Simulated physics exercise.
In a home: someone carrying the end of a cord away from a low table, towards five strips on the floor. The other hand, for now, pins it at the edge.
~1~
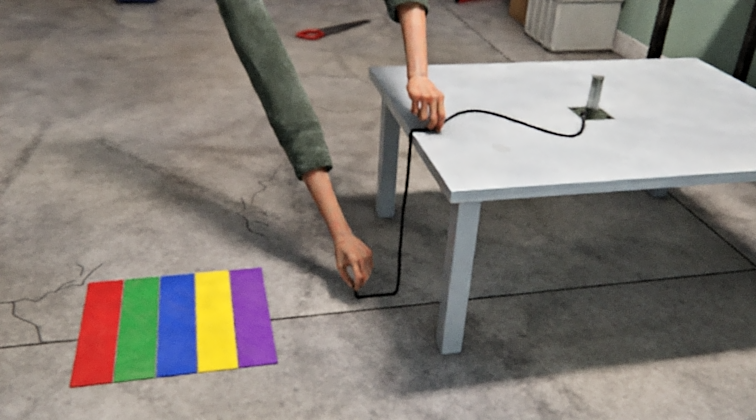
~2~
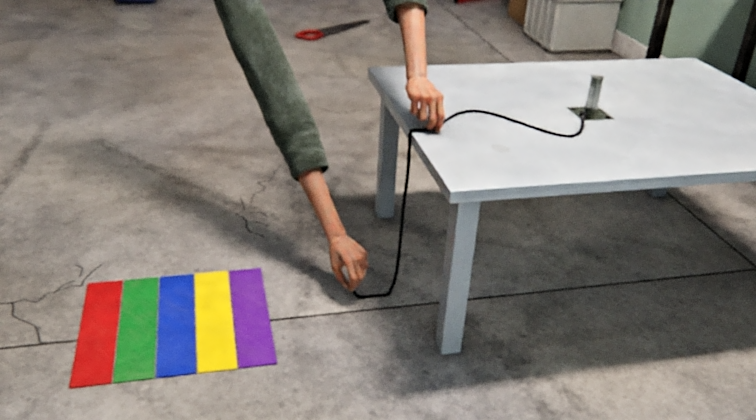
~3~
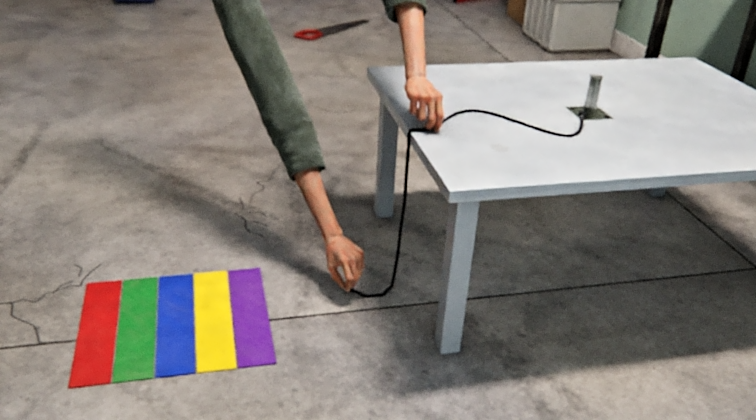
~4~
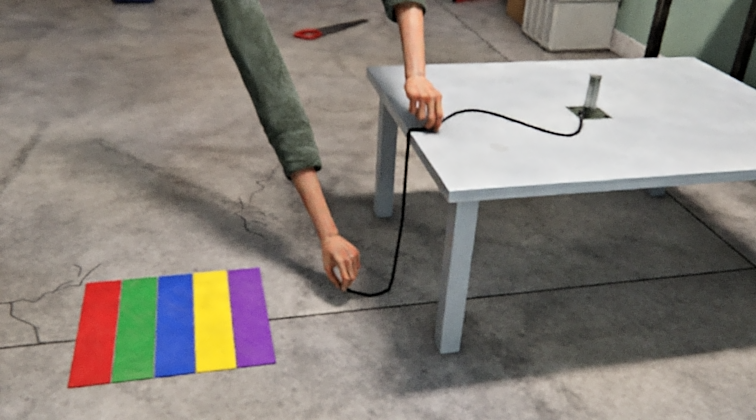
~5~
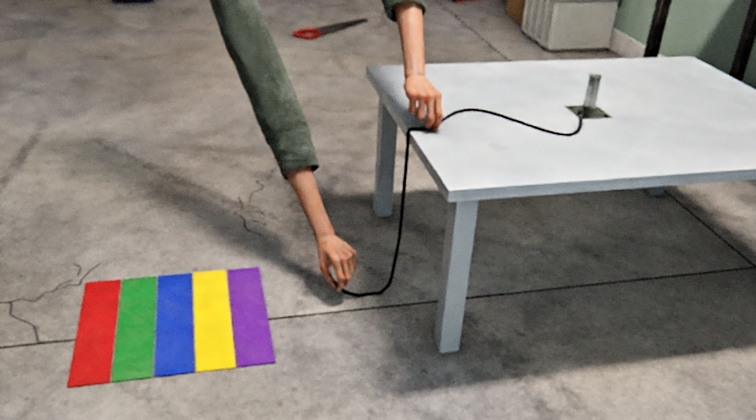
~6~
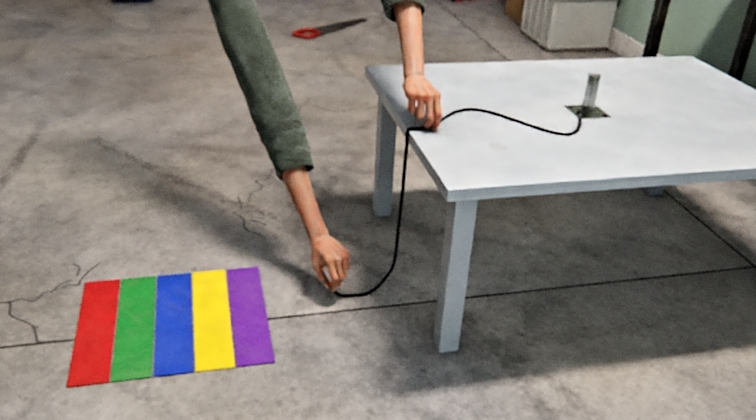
A hand low over the concrete floor drew the end of a black cord slightly left, toward five coloured strips, while the other hand kept it pinned at the edge of a white table.
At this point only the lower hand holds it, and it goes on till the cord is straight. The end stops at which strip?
At the green strip.
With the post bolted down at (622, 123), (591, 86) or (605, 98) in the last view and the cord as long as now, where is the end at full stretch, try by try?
About (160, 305), then (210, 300), then (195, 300).
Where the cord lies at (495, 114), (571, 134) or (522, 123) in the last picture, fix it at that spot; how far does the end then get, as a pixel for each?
The places are (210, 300), (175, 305) and (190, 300).
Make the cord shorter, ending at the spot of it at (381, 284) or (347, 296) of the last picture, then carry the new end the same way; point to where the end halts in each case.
Pixel positions, in order: (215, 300), (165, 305).
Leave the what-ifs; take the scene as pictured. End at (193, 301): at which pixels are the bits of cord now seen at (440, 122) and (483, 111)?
They end up close to (394, 156) and (442, 127).
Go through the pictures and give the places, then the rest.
In the first picture, end (354, 286); purple (256, 345); yellow (217, 350); blue (177, 354); green (136, 359); red (94, 363).
In the second picture, end (349, 287); cord through (582, 127) (524, 124) (456, 115) (410, 142) (403, 214) (395, 278).
In the third picture, end (346, 287).
In the fourth picture, end (341, 287); cord through (580, 127) (523, 123) (455, 114) (408, 142) (403, 213) (393, 277).
In the fifth picture, end (337, 287).
In the sixth picture, end (331, 287); cord through (579, 126) (521, 123) (454, 113) (407, 141) (400, 212) (386, 277).
Soon after, end near (193, 301); over yellow.
Then, end near (156, 304); over blue.
At full stretch, end near (133, 307); over green. It halts on the green strip.
